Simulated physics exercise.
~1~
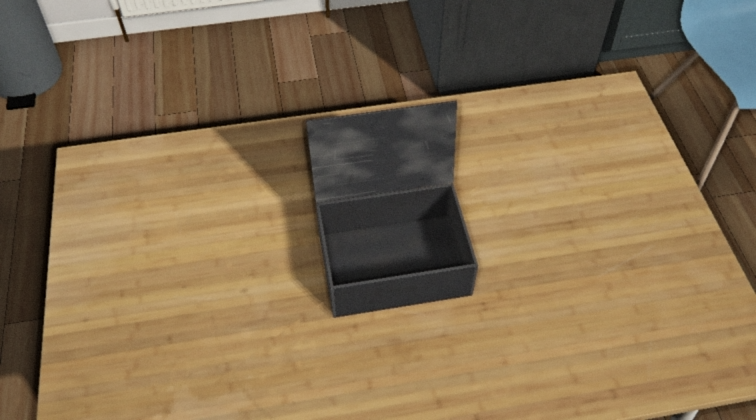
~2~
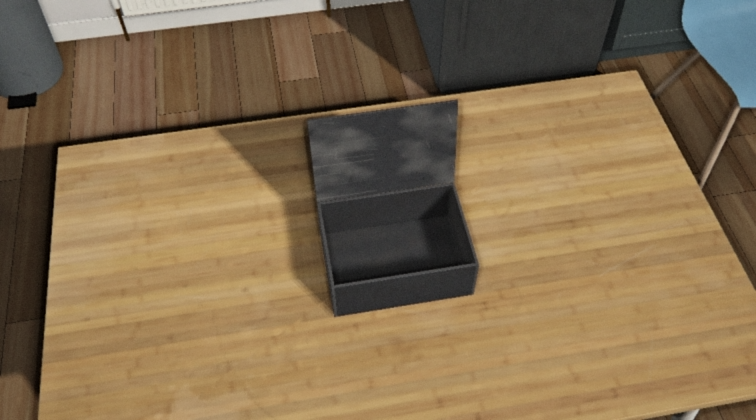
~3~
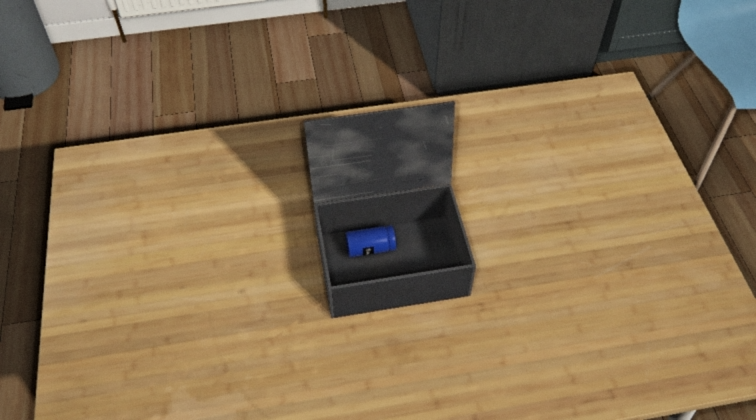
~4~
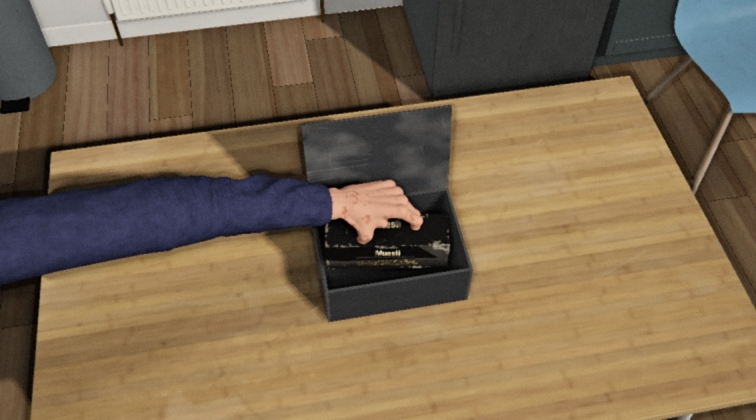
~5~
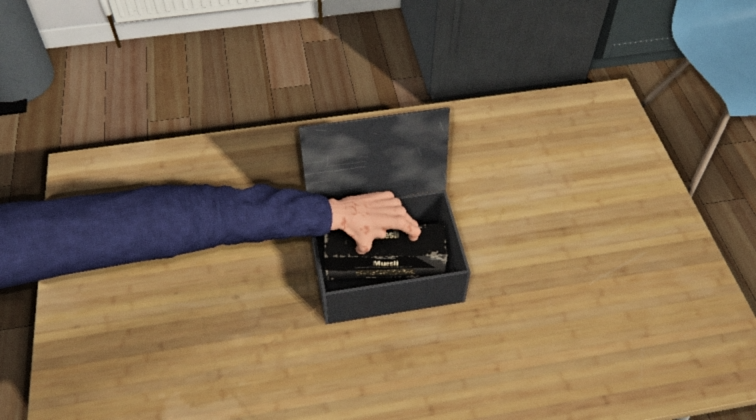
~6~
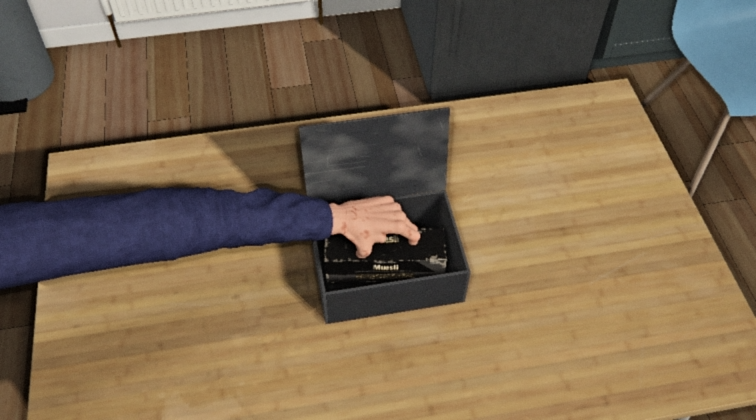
Arm in dark blue sleeve lowering a black carton into an open dark box where a blue shaker appeared earlier.
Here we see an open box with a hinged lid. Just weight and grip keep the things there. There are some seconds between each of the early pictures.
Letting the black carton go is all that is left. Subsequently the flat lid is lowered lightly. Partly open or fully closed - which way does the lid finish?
Fully closed.
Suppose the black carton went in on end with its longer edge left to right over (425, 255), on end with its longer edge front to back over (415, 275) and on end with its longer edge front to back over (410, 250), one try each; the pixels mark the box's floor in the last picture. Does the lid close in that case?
First try: A gap remains; second try: A gap remains; third try: A gap remains.
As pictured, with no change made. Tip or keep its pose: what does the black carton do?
Once everything settles, the black carton keeps its original angle.
Then, 1.20 s after the last picture, lid starting down; black carton slid a little near (382, 276); blue shaker rolled a little.
Then, 1.80 s after the last picture, lid 40° above the rim; black carton slid a little near (382, 276); blue shaker rolled a little.
At rest, lid shut; moved from the start, black carton; blue shaker in place. Seen from the same camera at the end, black carton near (382, 276).
